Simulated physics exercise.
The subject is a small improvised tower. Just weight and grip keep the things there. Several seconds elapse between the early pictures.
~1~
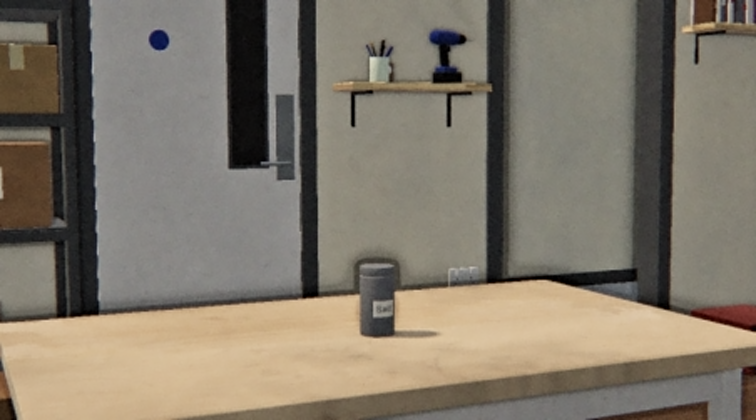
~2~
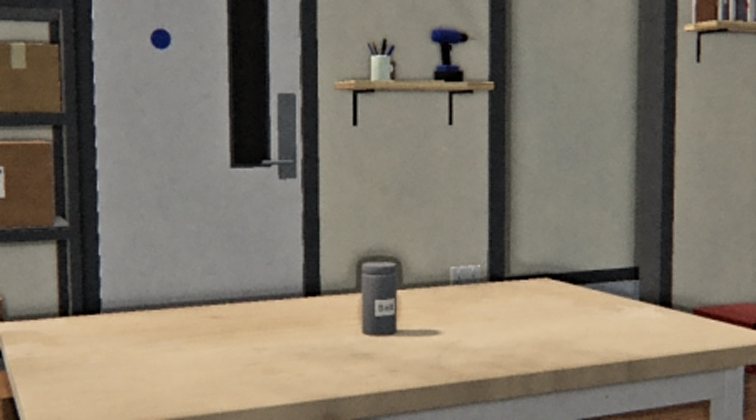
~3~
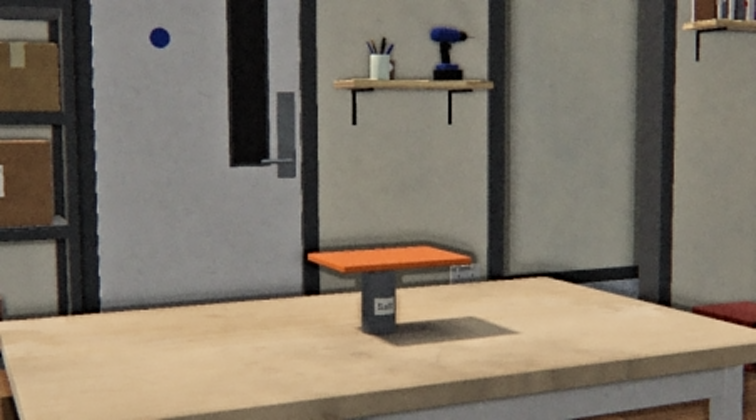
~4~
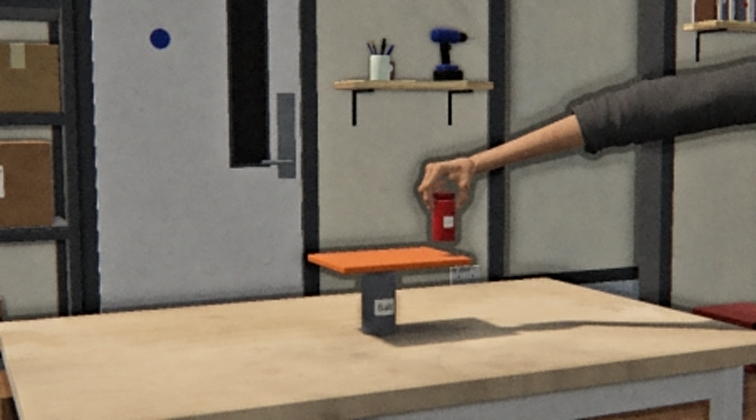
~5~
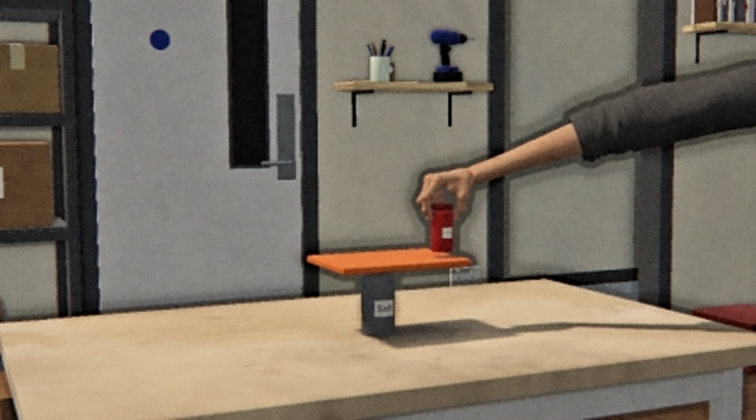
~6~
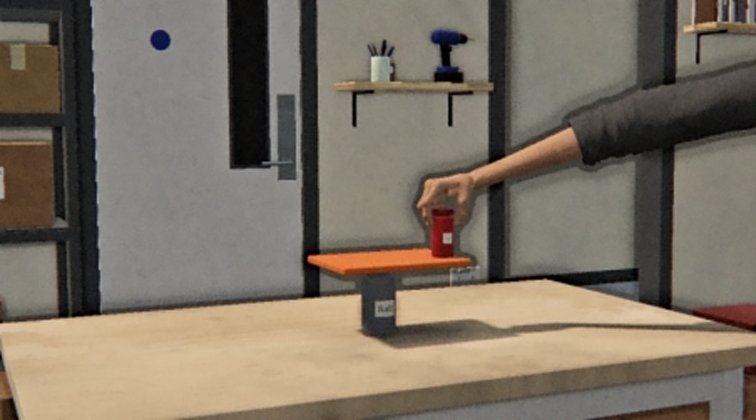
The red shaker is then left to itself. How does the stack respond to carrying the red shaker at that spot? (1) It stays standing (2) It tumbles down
It tumbles down.
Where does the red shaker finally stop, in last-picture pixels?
Look near (480, 319) in the final picture.
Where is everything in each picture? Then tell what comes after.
In the first picture, the last thing is not in view yet; grey jar (377, 300).
In the second picture, the last thing is not in view yet; grey jar (379, 299).
In the third picture, the last thing is not in view yet; grey jar (378, 298).
In the fourth picture, on its way; red shaker (444, 216); grey jar (379, 299).
In the fifth picture, on its way; red shaker (442, 227); grey jar (378, 300).
In the sixth picture, set down, still held; red shaker (443, 232); grey jar (379, 300).
Then, 0.30 s later than the last frame, red shaker now fallen; orange lid tilted by 30°.
Then, 0.40 s later than the last frame, orange lid tilted by 62°.
Then, 0.50 s later than the last frame, orange lid tilted by 71°.
Then, 0.90 s later than the last frame, orange lid tilted by 60°; grey jar tilted by 5°.
When it is over, fallen, red shaker and orange lid; grey jar as before. End places, in pixels of the last picture, red shaker near (480, 319). The stack gives way.
